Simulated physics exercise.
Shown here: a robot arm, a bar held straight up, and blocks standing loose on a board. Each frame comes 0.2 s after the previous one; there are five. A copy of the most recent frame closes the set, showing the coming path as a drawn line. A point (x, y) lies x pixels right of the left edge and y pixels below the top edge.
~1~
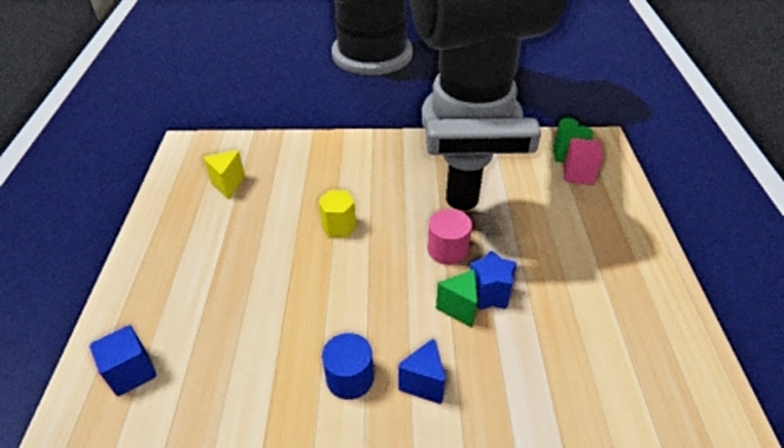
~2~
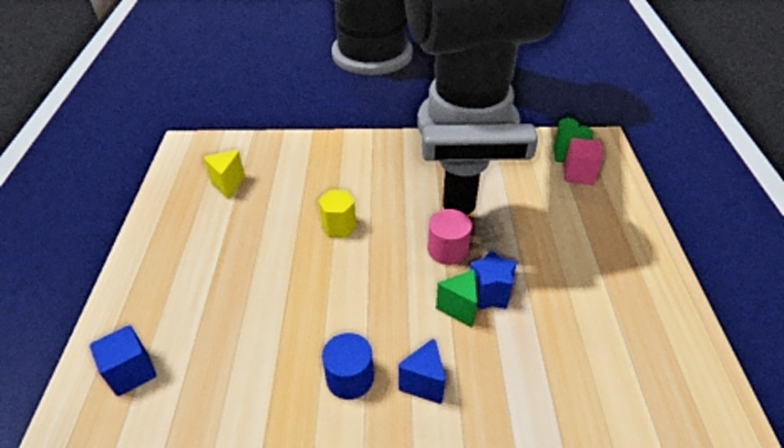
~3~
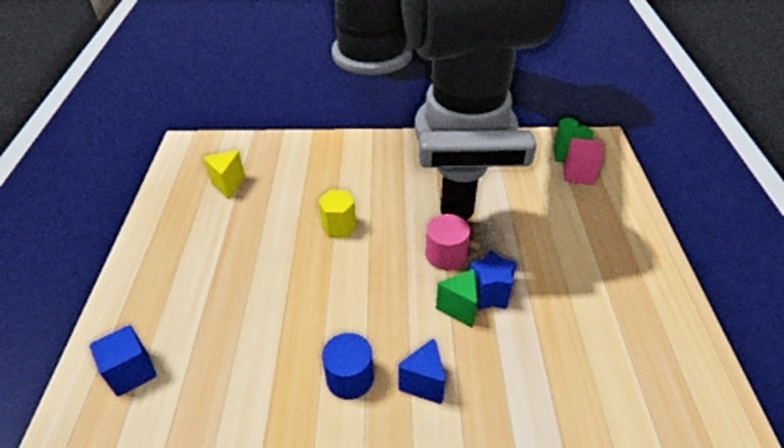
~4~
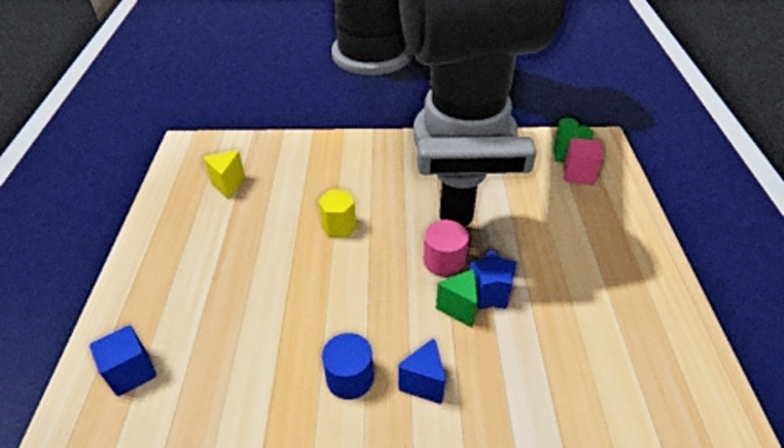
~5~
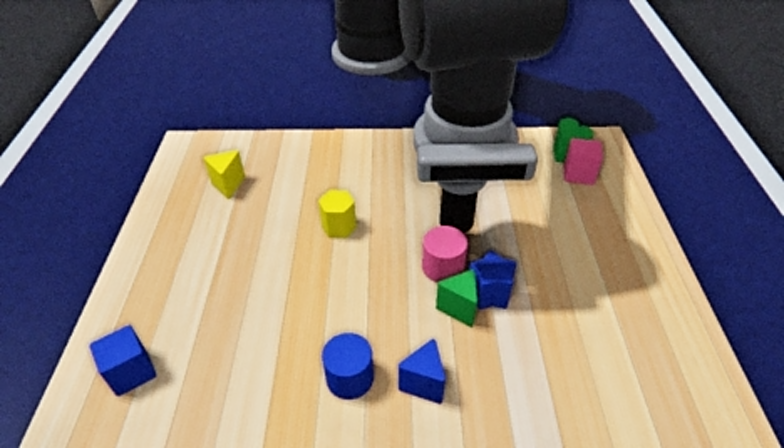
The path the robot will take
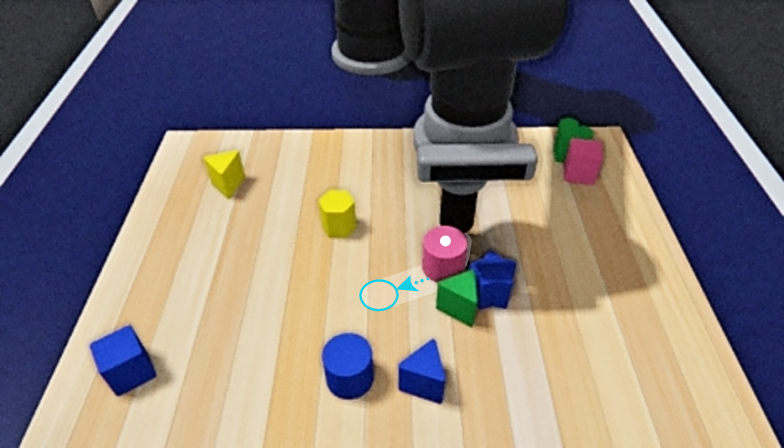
A robot arm lowered its black bar slightly toward the viewer and nudged the pink cylinder a short way down the wooden board, while the green triangle, blue star and other blocks stayed still.
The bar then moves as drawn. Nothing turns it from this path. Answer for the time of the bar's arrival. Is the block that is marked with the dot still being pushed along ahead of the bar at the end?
No, that is not what happens.
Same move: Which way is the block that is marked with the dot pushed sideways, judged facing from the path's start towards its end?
Shifts left.
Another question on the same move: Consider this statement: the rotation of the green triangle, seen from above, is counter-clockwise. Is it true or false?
True - the claim holds.
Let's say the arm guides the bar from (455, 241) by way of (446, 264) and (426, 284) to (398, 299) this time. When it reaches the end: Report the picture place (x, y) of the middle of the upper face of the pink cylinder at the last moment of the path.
My best guess is (404, 308).
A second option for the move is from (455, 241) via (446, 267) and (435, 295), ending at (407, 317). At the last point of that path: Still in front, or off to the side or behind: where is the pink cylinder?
I believe the pink cylinder keeps its place ahead of the bar.
Path on the board, from (455, 241) by way of (446, 267) and (415, 283) to (379, 295); the dot is on the pink cylinder.
What follows on the original path. One third of the way, bar at (447, 249); pink cylinder at (432, 269); green triangle at (461, 289), turned 20° anticlockwise.
Two thirds of the way, bar at (415, 265); pink cylinder at (413, 290); green triangle at (461, 291), turned 30° anticlockwise.
At the end, bar at (378, 277); pink cylinder at (400, 299); green triangle at (461, 291), turned 30° anticlockwise; blue star block in place.
